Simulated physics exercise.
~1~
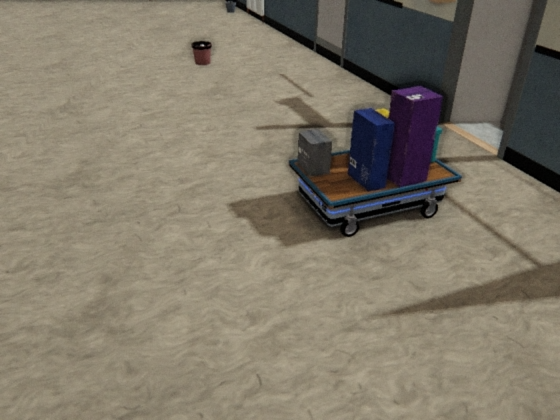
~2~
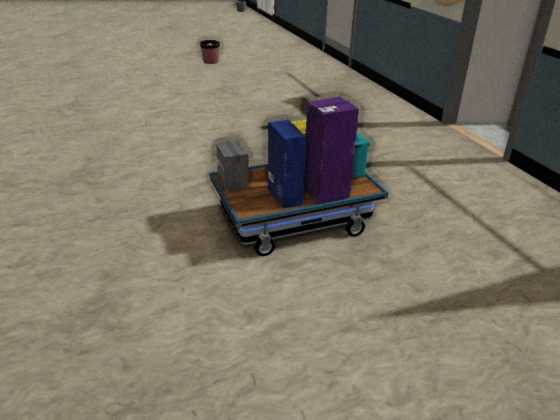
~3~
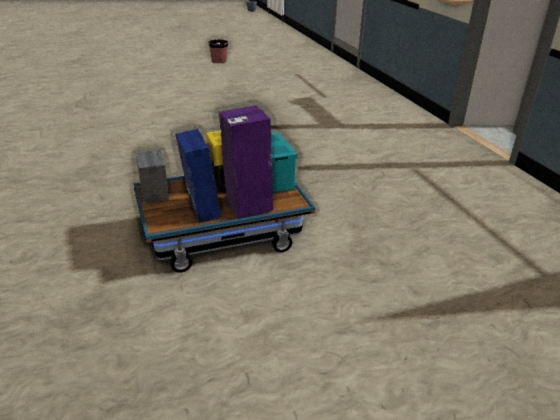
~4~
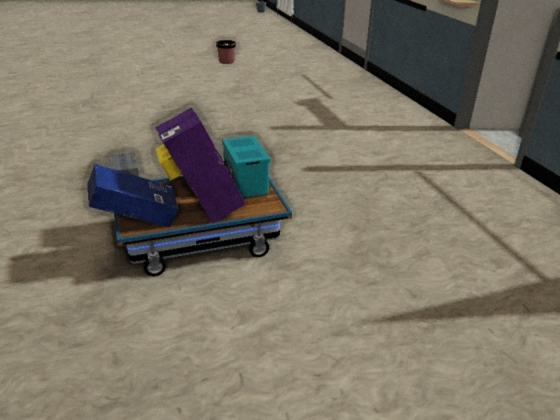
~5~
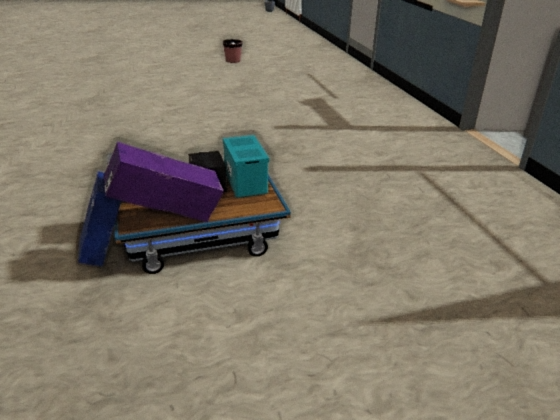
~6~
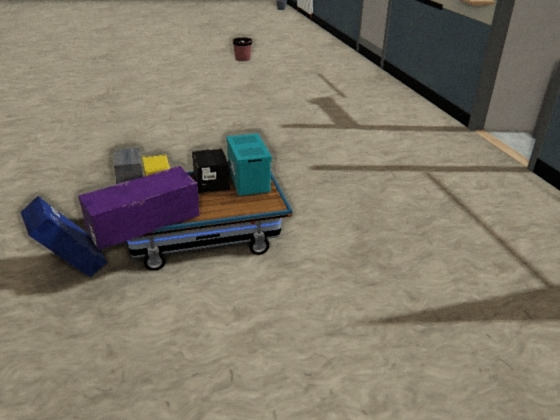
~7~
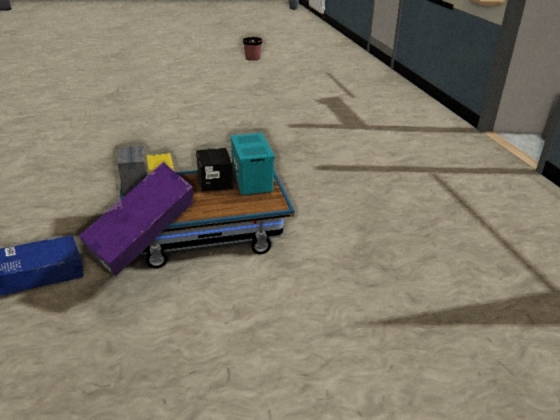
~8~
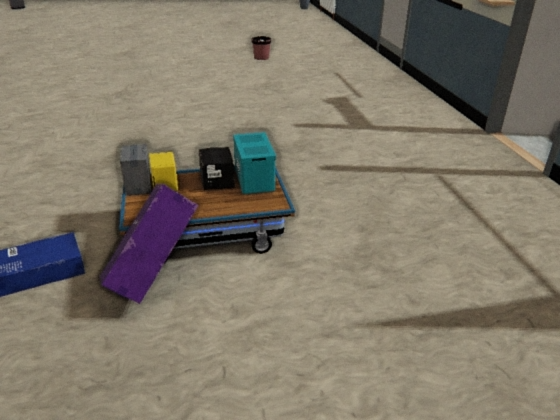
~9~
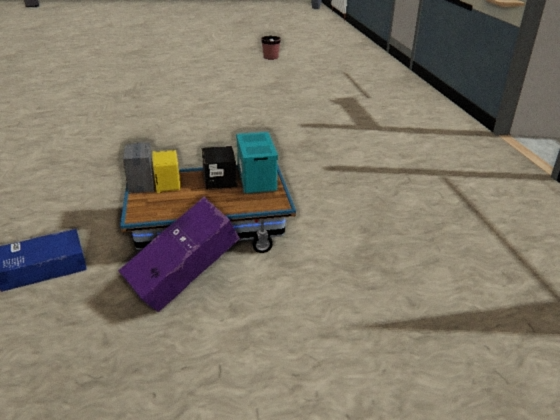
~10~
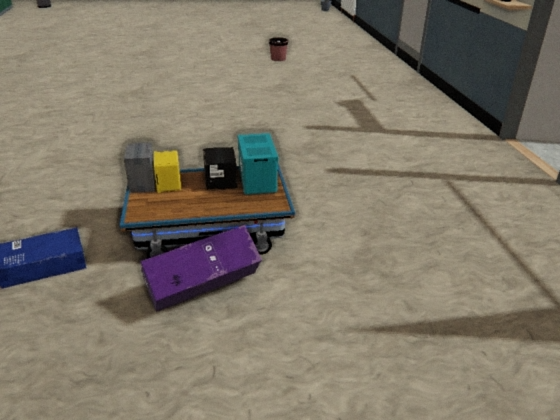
In a wide room with a mottled beige floor and dark wall panels at the right, a flat cart rolls leftward carrying upright boxes and totes. As it comes to a halt, the tall blue box topples left and the purple box leans after it, while the yellow tote tips over behind them. The blue box drops off the left end and lands on the floor. The purple box slides over the same end, tumbles down and rolls to rest in front of the cart. The grey box, yellow tote, black parcel and turquoise tote remain on the deck.
